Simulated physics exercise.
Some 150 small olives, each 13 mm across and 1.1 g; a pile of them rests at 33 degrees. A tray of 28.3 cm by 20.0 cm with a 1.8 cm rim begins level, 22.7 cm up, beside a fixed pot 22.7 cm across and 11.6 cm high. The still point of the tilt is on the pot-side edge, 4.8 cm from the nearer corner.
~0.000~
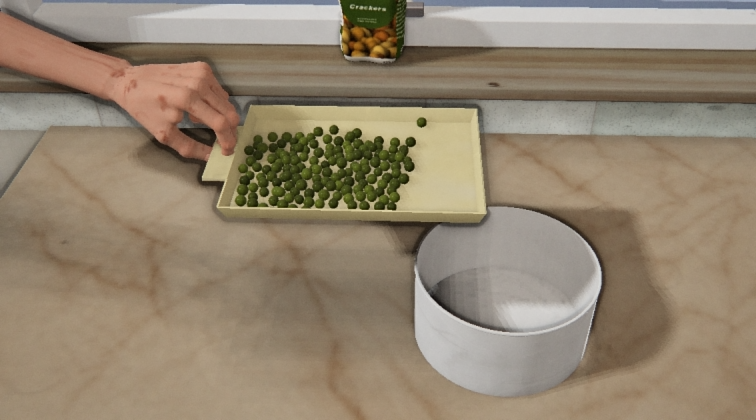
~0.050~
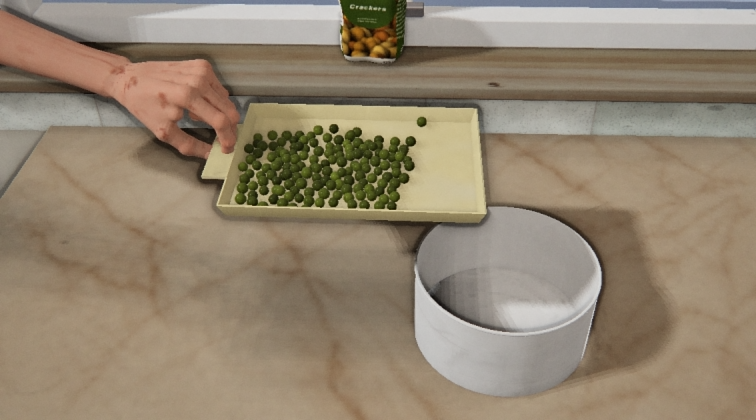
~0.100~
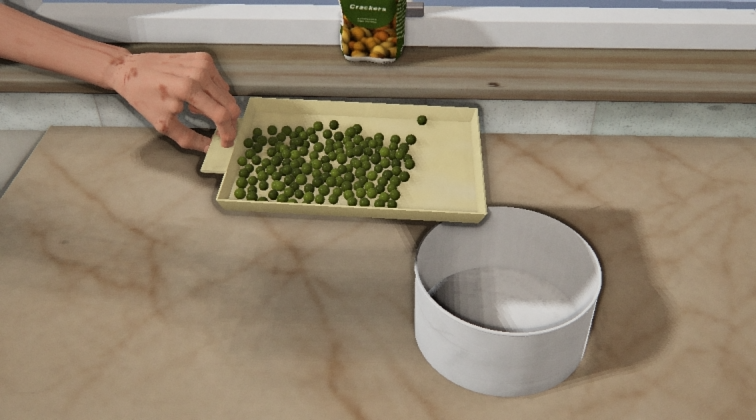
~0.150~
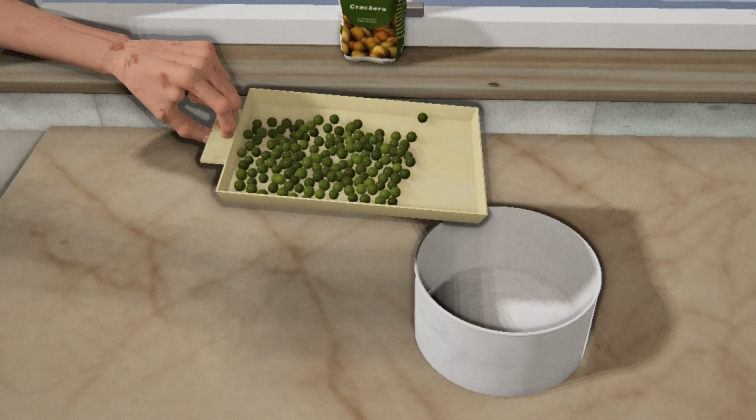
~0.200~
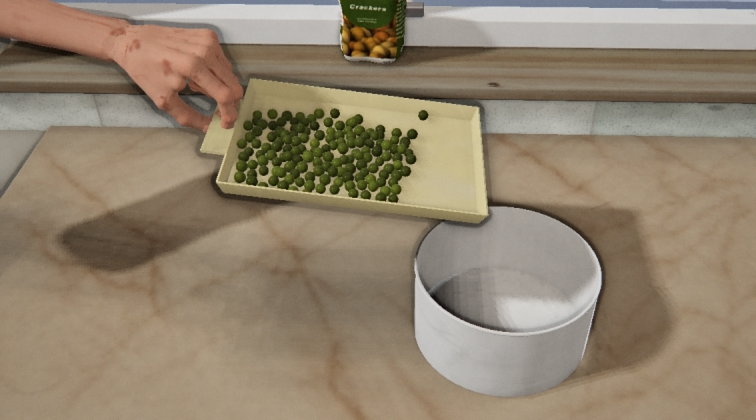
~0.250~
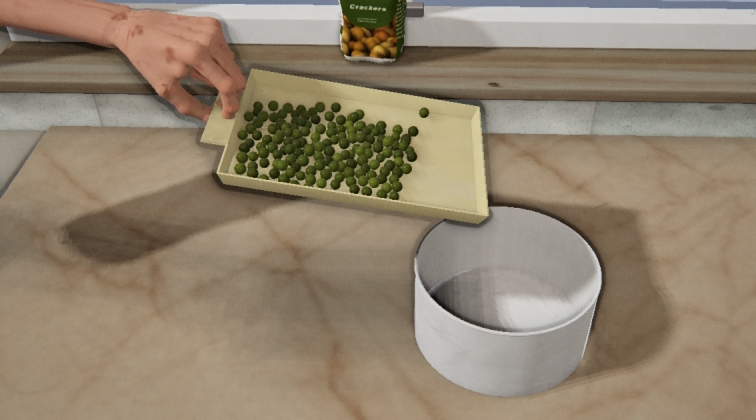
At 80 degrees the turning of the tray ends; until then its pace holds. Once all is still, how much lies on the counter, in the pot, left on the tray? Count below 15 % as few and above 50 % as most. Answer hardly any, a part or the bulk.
Counter hardly any, pot the bulk, tray hardly any.
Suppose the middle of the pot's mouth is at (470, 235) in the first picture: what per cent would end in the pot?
About 60 per cent.
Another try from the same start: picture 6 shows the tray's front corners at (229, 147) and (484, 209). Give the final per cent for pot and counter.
Pot 70, counter 20.
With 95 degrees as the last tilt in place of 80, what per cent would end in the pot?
It would be near 95 per cent.
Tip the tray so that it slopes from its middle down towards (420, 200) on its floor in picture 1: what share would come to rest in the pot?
About 85 per cent.
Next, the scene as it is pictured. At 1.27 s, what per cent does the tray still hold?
Roughly 95 per cent.
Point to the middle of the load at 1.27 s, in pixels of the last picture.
Near (468, 149).
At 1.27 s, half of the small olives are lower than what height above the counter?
About 28 cm.
After 0.86 s, tilt 43 degrees; the tray holds 100 %, the pot 0 %.
After 1.27 s, tilt 65 degrees; the tray holds 95 %, the pot 5 %.
Then, at 1.76 s, tilt 80 degrees; the tray holds 60 %, the pot 20 %.
At rest (3.2 s), counter 0 %, pot 95 %, tray 0 %.
